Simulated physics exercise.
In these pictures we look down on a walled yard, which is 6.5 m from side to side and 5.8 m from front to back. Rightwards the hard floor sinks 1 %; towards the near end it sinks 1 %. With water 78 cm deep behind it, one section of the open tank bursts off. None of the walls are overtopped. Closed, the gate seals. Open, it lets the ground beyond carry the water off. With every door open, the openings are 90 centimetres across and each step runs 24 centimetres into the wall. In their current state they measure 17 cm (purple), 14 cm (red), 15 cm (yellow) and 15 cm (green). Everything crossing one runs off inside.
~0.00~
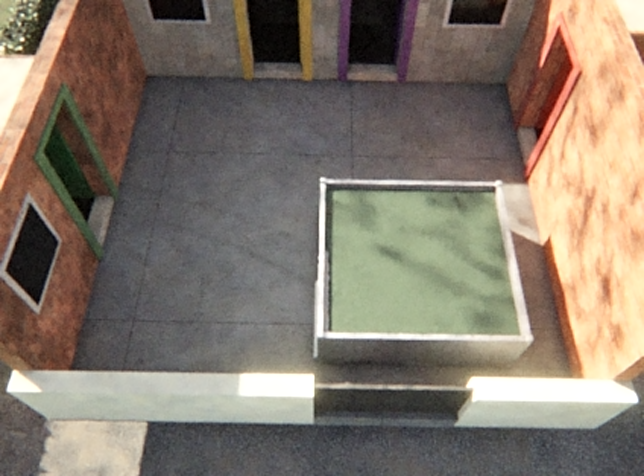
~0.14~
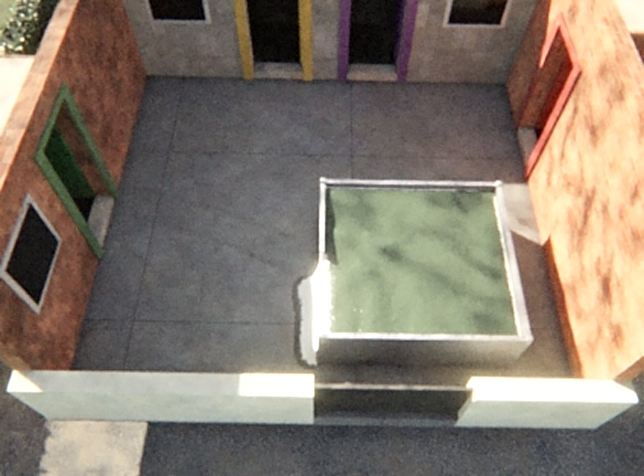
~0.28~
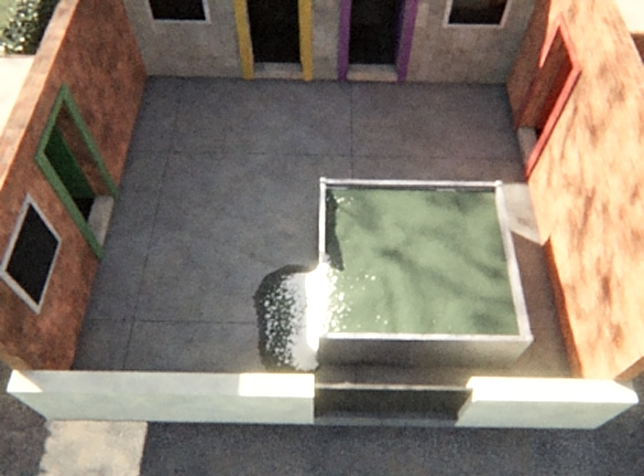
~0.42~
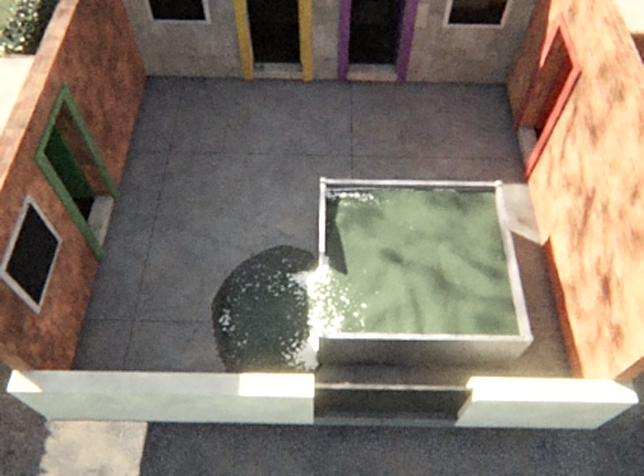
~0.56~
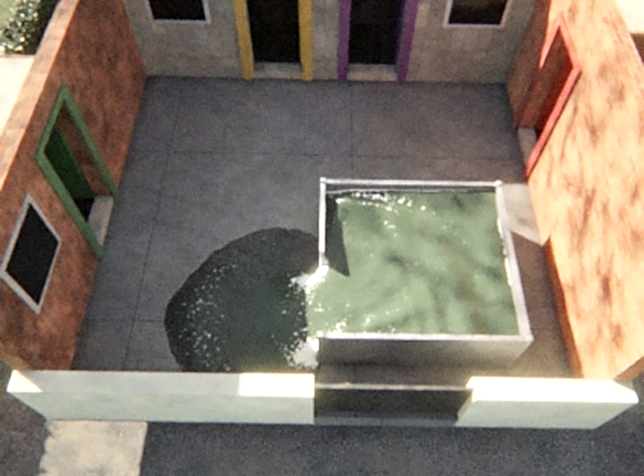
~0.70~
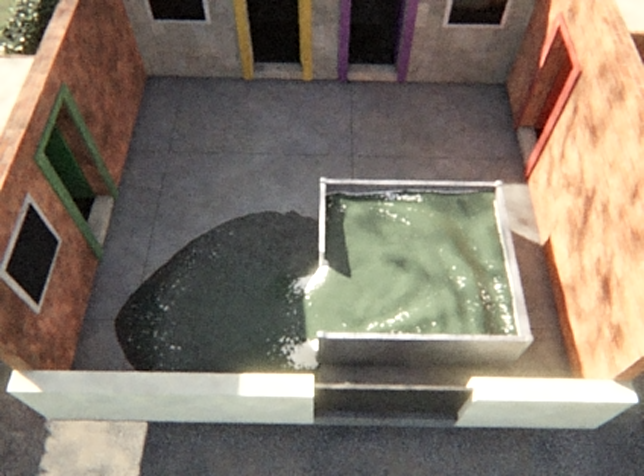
In a walled yard with colourful doorways, greenish water lies still in an open tank until it bursts out through the tank's left side, then spreads leftwards across the grey floor in a widening dark, glinting pool.
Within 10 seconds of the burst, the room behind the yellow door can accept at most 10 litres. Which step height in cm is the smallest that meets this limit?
A height of roughly 15.5 cm.
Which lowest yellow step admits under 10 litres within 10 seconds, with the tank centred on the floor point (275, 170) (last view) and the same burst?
A height near 7.0 cm.
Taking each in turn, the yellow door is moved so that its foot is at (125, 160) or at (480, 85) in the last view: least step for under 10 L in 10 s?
In turn: About 10.5 cm, about 16 cm.
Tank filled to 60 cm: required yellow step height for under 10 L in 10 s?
Then around 10.5 centimetres.
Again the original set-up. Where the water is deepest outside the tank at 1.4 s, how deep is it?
I'd put it near 60 cm.
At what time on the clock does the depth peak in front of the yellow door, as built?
I'd guess close to 4.5 seconds.
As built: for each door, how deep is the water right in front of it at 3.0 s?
Door by door in centimetres - purple 0, red 0, yellow 0, green 22.
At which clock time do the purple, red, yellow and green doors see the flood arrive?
Arrival: Purple 4.0 s, red 6.0 s, yellow 3.6 s, green 1.2 s.
After 1.4 s water covers 30 % of the floor, deepest (60 cm) near (83, 379); it has not reached the yellow door.
After 3.0 s water covers 40 % of the floor, deepest (41 cm) near (90, 352); it has not reached the yellow door.
After 10.0 s water covers 100 % of the floor, deepest (28 cm) near (578, 403); 10 cm at the yellow door, 10 litres in over its 15 cm step.
At the yellow door as built, the water arrived by 3.7 s and peaked near 20 cm at 4.4 s.
Run again over the same 10 s with other heights there, 24 litres in over 12.5 cm, 5 litres over 17 cm. The limit of 10 litres is kept from about 15.5 cm up.
